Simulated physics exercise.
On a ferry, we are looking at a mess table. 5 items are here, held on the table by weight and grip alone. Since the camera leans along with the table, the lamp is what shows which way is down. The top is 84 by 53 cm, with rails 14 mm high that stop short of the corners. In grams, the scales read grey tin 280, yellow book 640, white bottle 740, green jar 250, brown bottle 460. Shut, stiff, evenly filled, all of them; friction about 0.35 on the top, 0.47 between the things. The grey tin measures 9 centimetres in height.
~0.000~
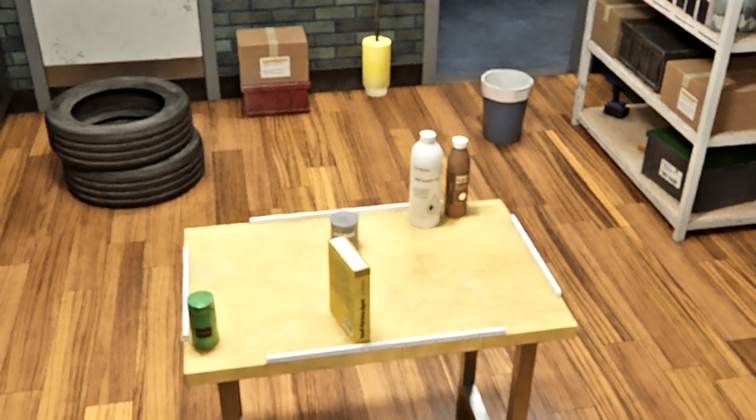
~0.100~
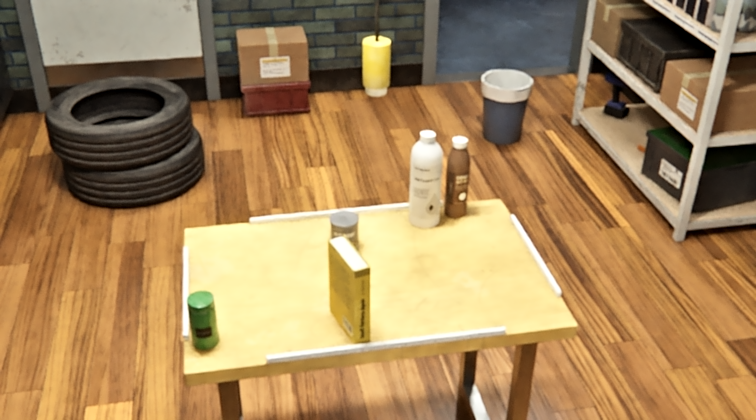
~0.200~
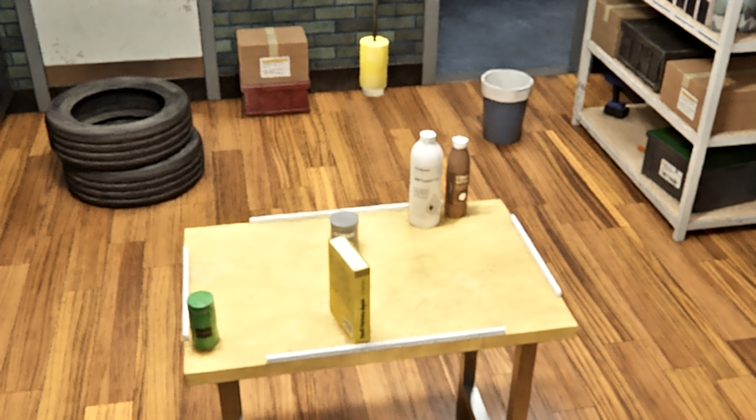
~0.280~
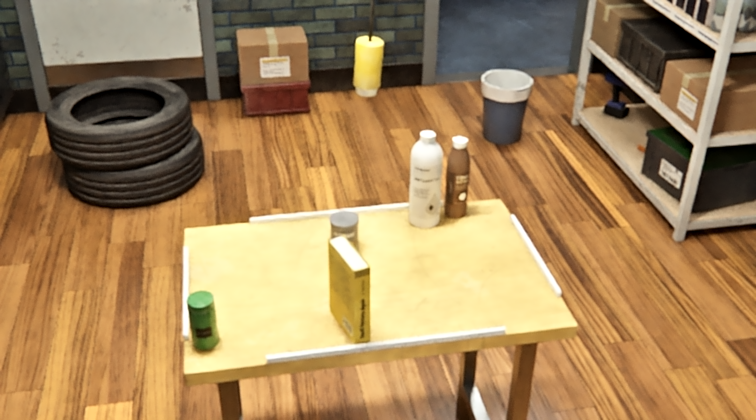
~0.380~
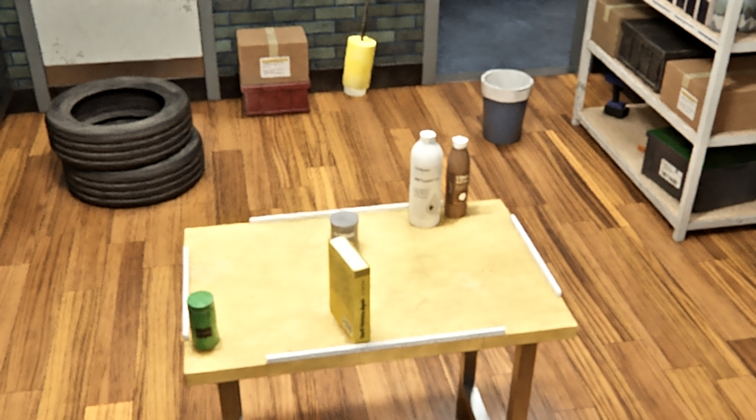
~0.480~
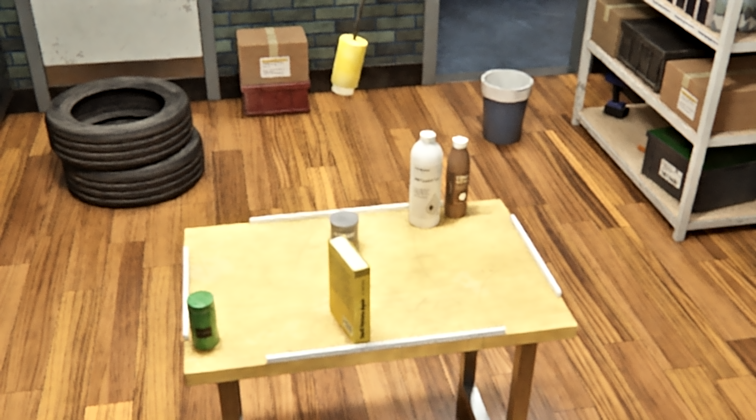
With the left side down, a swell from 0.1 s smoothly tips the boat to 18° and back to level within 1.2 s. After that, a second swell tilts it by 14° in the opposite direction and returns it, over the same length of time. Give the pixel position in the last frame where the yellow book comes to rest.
Near (271, 331).
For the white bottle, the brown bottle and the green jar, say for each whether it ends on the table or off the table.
At the end the white bottle remains on its base, the brown bottle leaves its base and the green jar remains on its base.
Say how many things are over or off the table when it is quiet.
That makes 2.
Around 0.98 s, heel 10°, left side down; yellow book on its side near (286, 331); brown bottle tipped 7° against what carries it.
Around 2.28 s, heel 4°, right side down; brown bottle now off the table; yellow book on its side near (271, 331).
Around 2.58 s, boat level; yellow book on its side near (271, 331).
Finally (3.0 s), off the table, brown bottle; on their side or leaning hard on the table, yellow book; the other 3 still in place (within 5 cm). In the last view, yellow book near (271, 331).
